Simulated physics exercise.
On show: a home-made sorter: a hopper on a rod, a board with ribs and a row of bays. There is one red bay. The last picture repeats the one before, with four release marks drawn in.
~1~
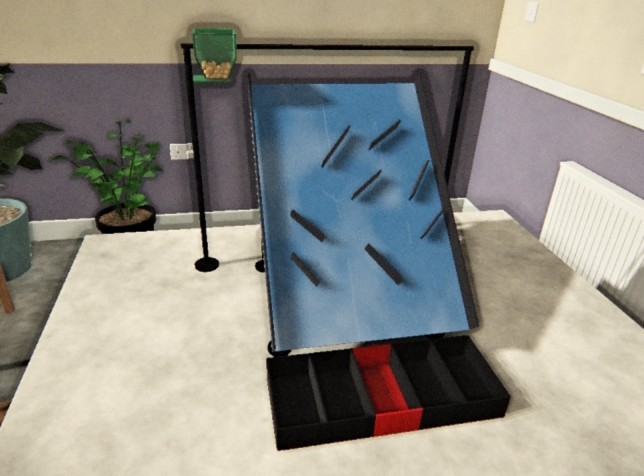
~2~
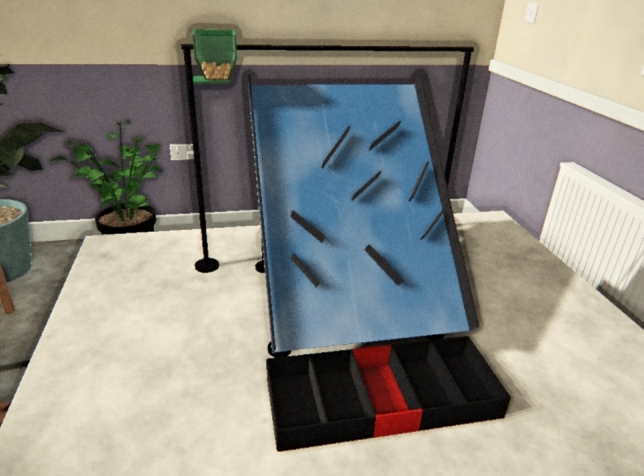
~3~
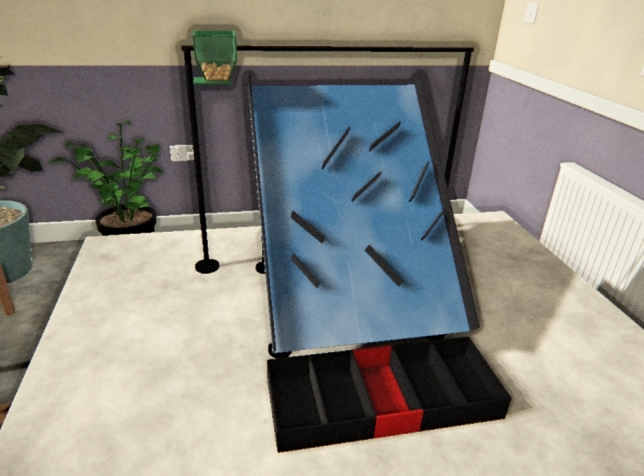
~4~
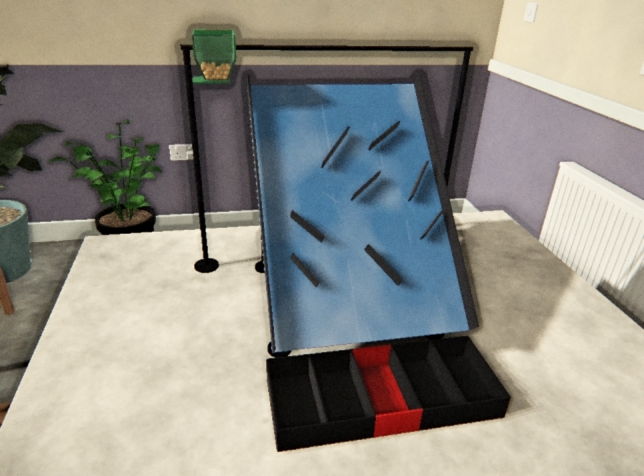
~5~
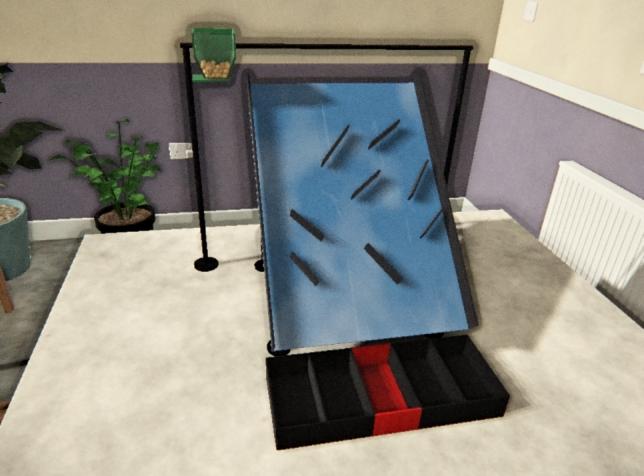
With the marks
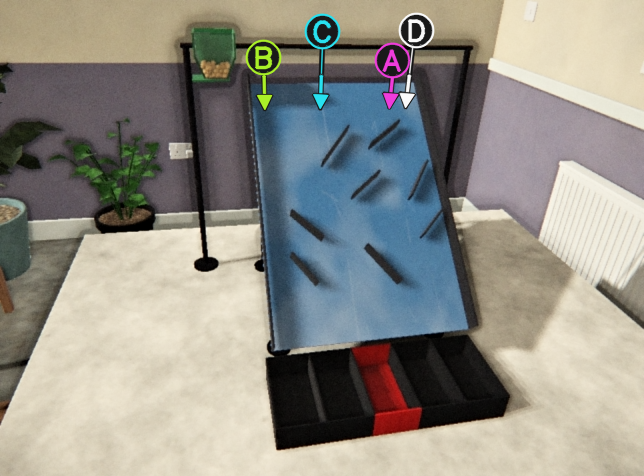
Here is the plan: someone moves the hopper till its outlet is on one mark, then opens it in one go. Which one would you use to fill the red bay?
Take C.
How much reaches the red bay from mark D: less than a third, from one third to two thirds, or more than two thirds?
Less than a third.
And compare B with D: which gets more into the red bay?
B it is.
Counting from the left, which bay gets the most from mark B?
It is the first one.
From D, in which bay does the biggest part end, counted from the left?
The fourth.
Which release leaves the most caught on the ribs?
A.
On the marked copy, mark A meets the board at (389, 102); mark B meets the board at (264, 104); mark C meets the board at (320, 103); mark D meets the board at (406, 102).
If A is chosen, just a few in the red bay, roughly two thirds in other bays, roughly a third held on the board.
If B is chosen, roughly a quarter in the red bay, the larger part in other bays, just a few outside the box.
If C is chosen, roughly two thirds in the red bay, roughly a third in other bays.
If D is chosen, not one piece in the red bay, the larger part in other bays, about a tenth held on the board.
